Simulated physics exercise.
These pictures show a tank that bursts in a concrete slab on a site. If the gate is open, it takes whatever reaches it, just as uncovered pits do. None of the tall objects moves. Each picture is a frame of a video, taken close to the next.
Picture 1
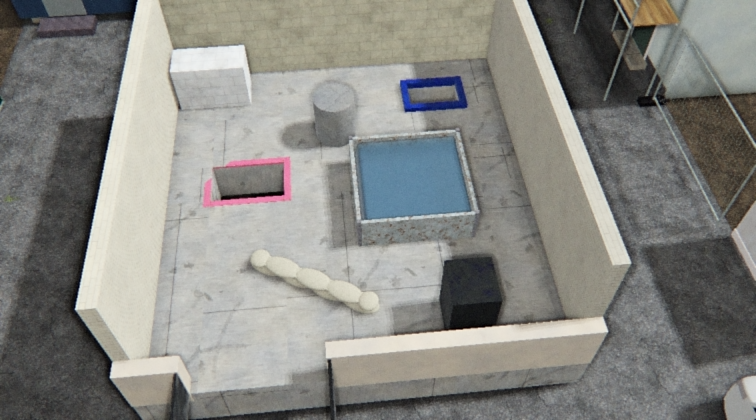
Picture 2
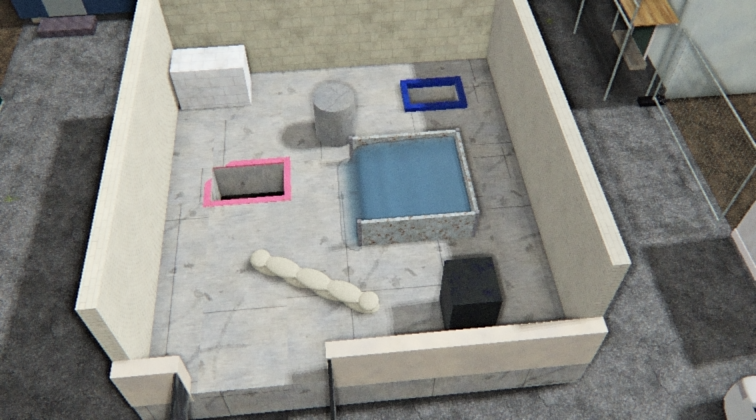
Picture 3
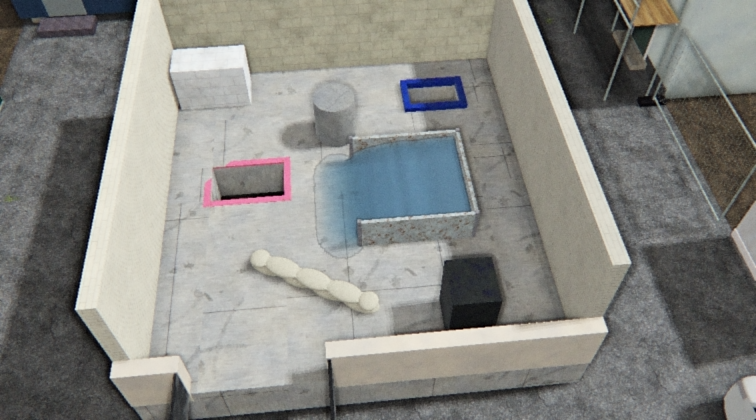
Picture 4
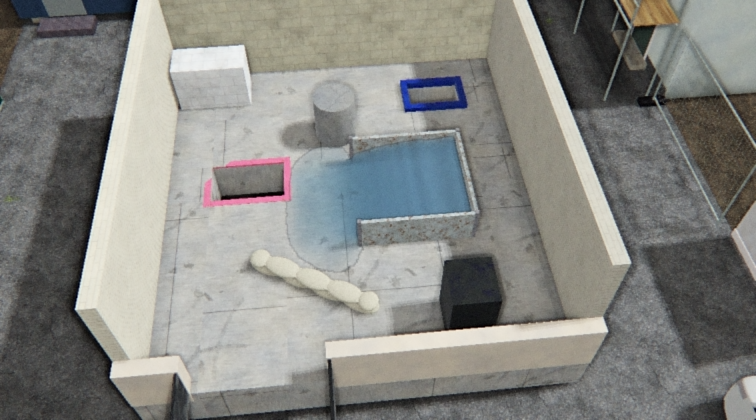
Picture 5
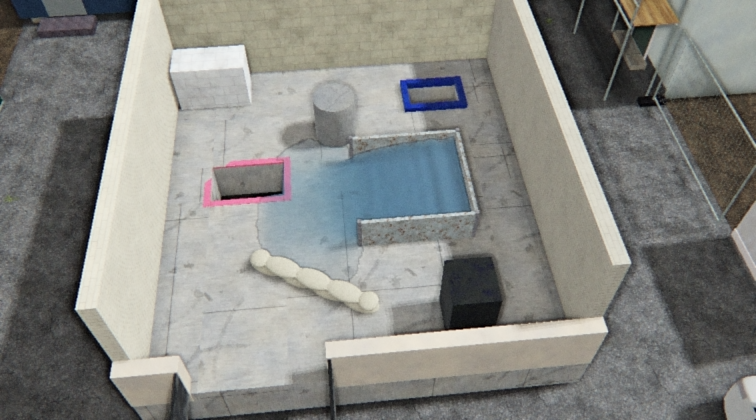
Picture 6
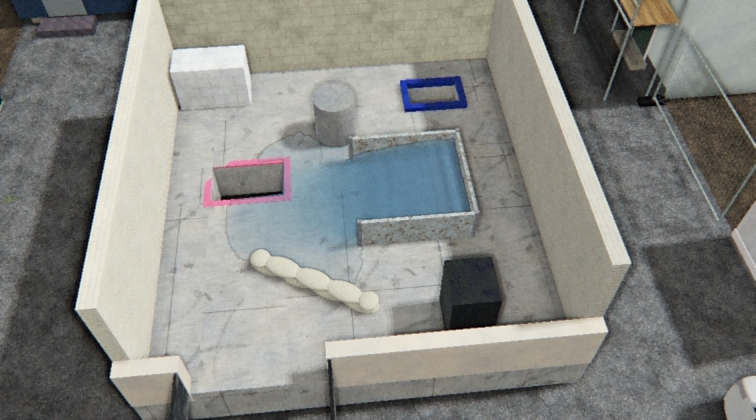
Blue water pouring from the open left side of a square stone tank, spreading across a pale walled floor among scattered objects.
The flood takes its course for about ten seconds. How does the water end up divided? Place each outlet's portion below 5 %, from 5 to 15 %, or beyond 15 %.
Once it settles, the gate collects from 5 to 15 %, the blue pit collects below 5 %, the pink pit collects beyond 15 %.
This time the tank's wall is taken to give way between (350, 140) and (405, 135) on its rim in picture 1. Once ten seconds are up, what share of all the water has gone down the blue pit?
The blue pit gets 4 per cent.
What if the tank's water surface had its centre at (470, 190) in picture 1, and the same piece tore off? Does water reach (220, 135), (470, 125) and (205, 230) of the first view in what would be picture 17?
Okay, first one got wet, second one high and dry, last one got wet.
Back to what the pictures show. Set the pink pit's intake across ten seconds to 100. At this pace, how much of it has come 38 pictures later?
Share at that point: Roughly 85 %.
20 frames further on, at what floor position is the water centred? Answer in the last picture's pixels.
I'd mark it close to (282, 210).
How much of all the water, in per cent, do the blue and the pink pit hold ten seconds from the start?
The first holds 0 per cent and the second 44 per cent.
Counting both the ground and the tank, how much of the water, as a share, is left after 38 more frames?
Around 58 in a hundred.
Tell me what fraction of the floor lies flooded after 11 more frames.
Roughly 30 percent, I reckon.
A moment on, water covers 20 % of the floor; the gate 0 %, the blue pit 0 %, the pink pit 9 %.
Next, water covers 30 % of the floor; the gate 0 %, the blue pit 0 %, the pink pit 17 %.
Then, water covers 45 % of the floor; the gate 1 %, the blue pit 0 %, the pink pit 26 %.
Later, water covers 65 % of the floor; the gate 5 %, the blue pit 0 %, the pink pit 37 %.
In the end, water covers 80 % of the floor; the gate 9 %, the blue pit 0 %, the pink pit 44 %.
